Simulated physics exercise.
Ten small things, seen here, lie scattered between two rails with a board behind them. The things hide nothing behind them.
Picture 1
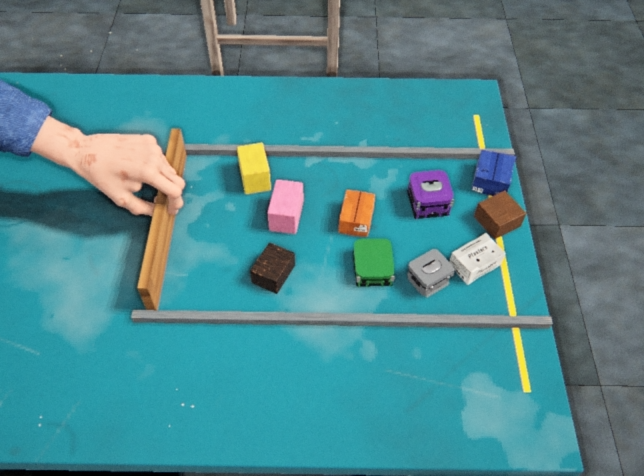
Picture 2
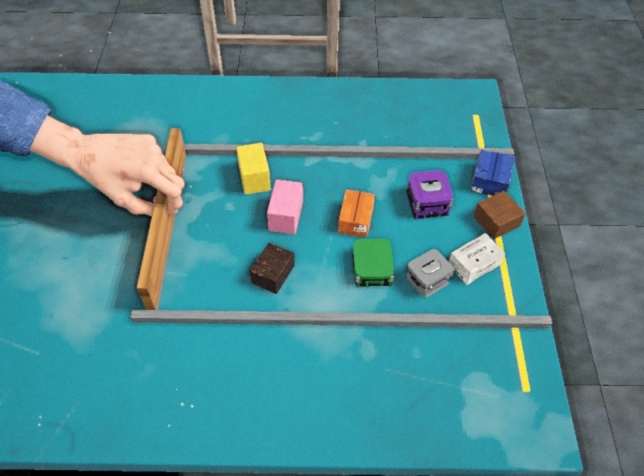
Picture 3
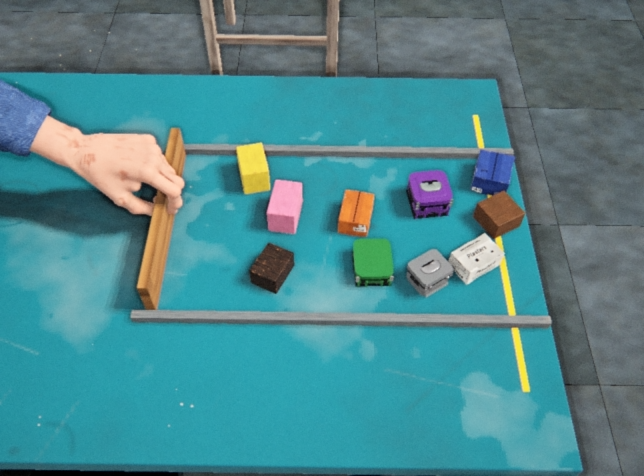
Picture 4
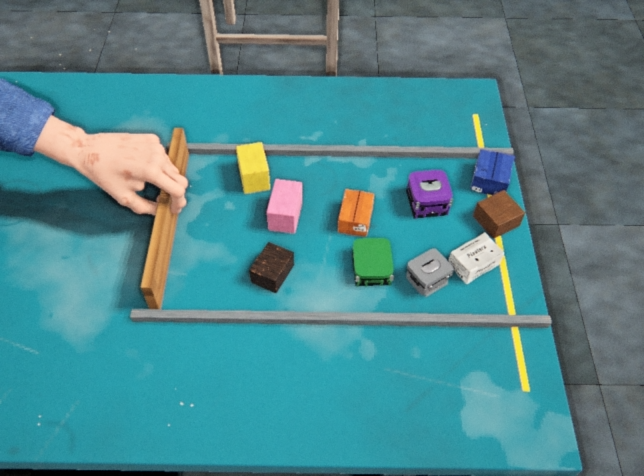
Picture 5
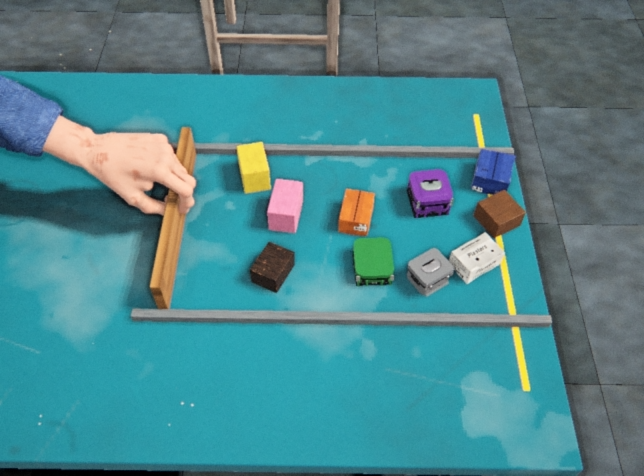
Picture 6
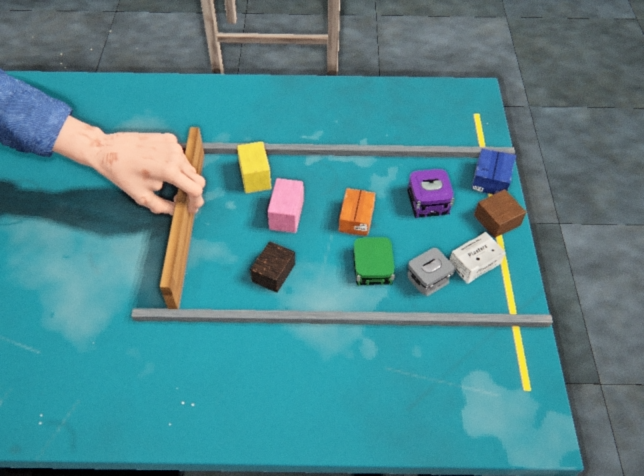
A hand slides a wooden board slightly right between two rails toward scattered, motionless blocks.
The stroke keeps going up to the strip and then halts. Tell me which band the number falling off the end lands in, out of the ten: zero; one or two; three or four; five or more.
Over the end go more than four.
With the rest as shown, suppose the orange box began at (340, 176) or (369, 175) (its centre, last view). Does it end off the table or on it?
One place after the other: It ends up falling; it ends up falling.
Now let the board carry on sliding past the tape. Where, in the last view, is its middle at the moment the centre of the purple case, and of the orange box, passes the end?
Near (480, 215) in the first case, near (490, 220) in the other.
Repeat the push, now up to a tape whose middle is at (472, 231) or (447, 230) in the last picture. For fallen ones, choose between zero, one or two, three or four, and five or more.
In order: Three or four and either one or two.
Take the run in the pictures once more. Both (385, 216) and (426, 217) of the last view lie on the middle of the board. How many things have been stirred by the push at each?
Tally: First 8; then 10.
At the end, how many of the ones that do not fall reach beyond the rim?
The tally is 0.
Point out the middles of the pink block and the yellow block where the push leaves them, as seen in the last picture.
About (512, 208), and about (505, 173).
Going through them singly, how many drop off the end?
Result: A total of 7.
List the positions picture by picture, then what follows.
The first picture shows blue box (493, 174); brown block (500, 215); white box (477, 259); board (165, 214); tape (498, 232).
The second picture shows brown block (499, 215); orange box (356, 213).
The third picture shows white box (476, 259); purple case (429, 194).
The fourth picture shows blue box (492, 173); pink block (285, 206).
The fifth picture shows brown block (499, 214); black block (273, 267).
The sixth picture shows blue box (493, 172); brown block (500, 214); white box (477, 257); board (185, 213); tape (498, 231).
Soon after, none off yet; blue box at rest near (493, 172); brown block at rest near (500, 214); white box at rest near (477, 257).
Then, none off yet; blue box moving near (498, 170); brown block at rest near (500, 214); white box moved about its own width near (516, 254).
By the end, the number that fall off is five or more; fallen, orange box, green case, grey case, purple case, white box, brown block and blue box.
